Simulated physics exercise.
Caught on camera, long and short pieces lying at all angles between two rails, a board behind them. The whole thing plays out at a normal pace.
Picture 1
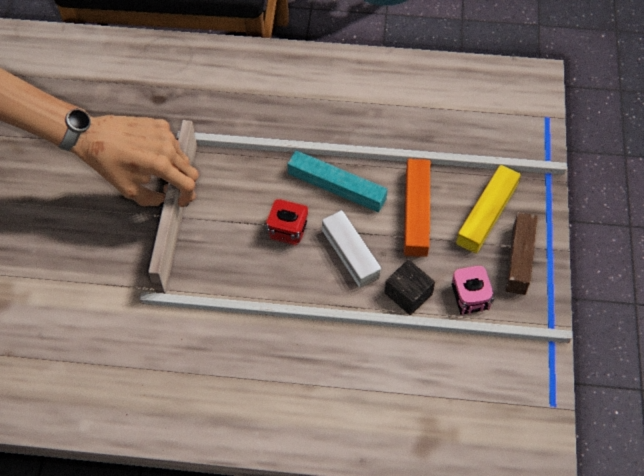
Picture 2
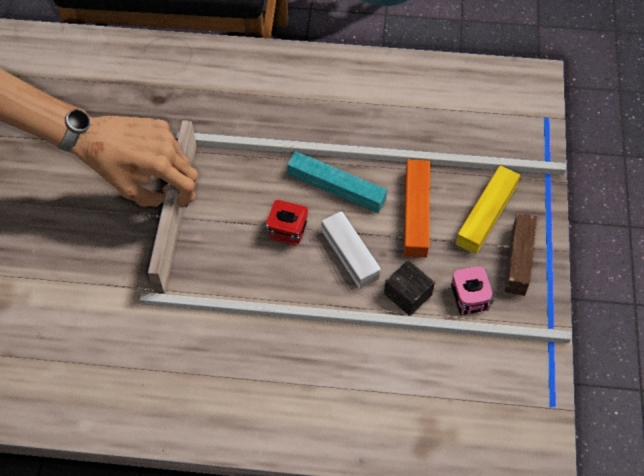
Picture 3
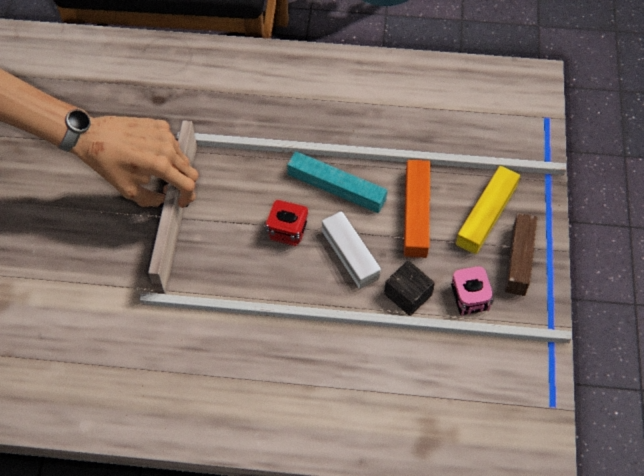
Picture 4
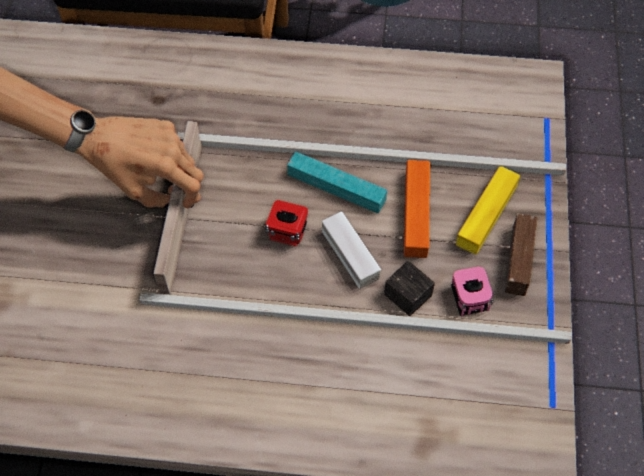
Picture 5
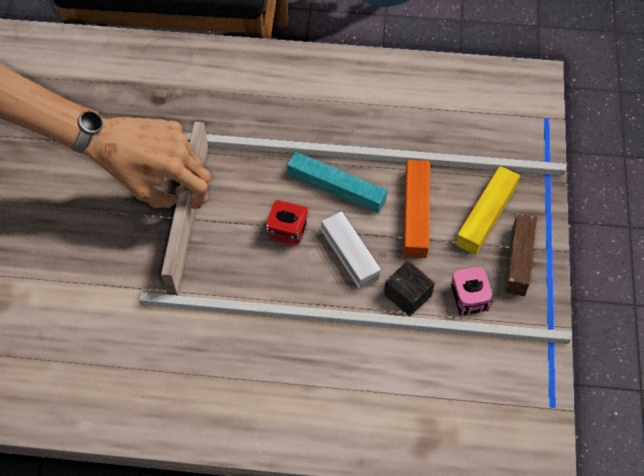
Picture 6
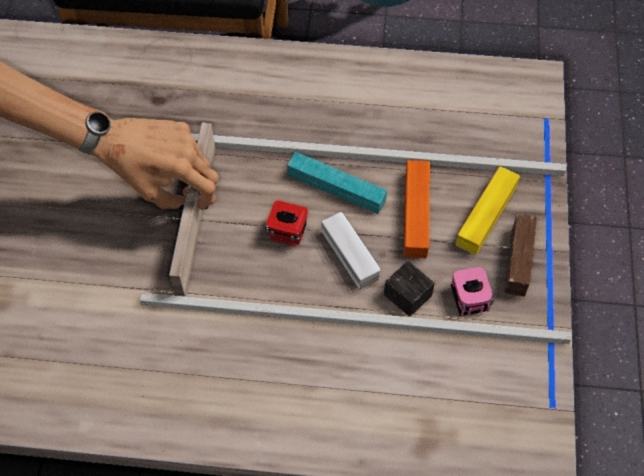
A hand wearing a dark watch grips an upright wooden board at the left of a wood-grain table, seen from above at an angle beside a dark tiled floor. Between two pale rails lie teal, white, orange, yellow and brown bars with red, black and pink blocks, near a blue line at right. The board stays still at first, then slides slightly rightward, touching none of them, while the camera stays fixed.
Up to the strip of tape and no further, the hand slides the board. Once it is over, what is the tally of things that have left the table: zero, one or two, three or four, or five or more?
A tally of five or more.
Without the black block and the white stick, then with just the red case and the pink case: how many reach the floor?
In order, the numbers are 4 and 5.
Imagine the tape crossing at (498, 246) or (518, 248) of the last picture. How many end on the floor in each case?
Counts: 4, 4.
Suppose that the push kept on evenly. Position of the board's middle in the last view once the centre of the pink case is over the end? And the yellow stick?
The middle is at (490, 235) when it's the pink case, and at (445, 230) when it's the yellow stick.
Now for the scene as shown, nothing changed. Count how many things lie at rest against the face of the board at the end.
Contact count: 1.
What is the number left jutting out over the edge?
I'd say 1 of them.
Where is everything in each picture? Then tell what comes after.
Brown bar (522, 253); yellow stick (489, 209); pink case (472, 290); board (174, 205); tape (550, 249), in the first picture.
Yellow stick (488, 209); orange stick (417, 208), in the second picture.
Pink case (472, 291); white stick (351, 250), in the third picture.
Brown bar (521, 254); black block (409, 288), in the fourth picture.
Yellow stick (488, 210); board (186, 207), in the fifth picture.
Brown bar (521, 255); yellow stick (488, 210); pink case (471, 292); board (194, 208); tape (549, 251), in the sixth picture.
Soon after, none off yet; brown bar at rest near (521, 255); yellow stick at rest near (488, 210); pink case at rest near (471, 292).
Then, none off yet; brown bar moved a little near (565, 265); yellow stick moved about its own width near (551, 226); pink case moved about its own width near (507, 303).
At rest, the number that fall off is five or more; fallen, turquoise bar, white stick, black block, orange stick, pink case, yellow stick and brown bar.
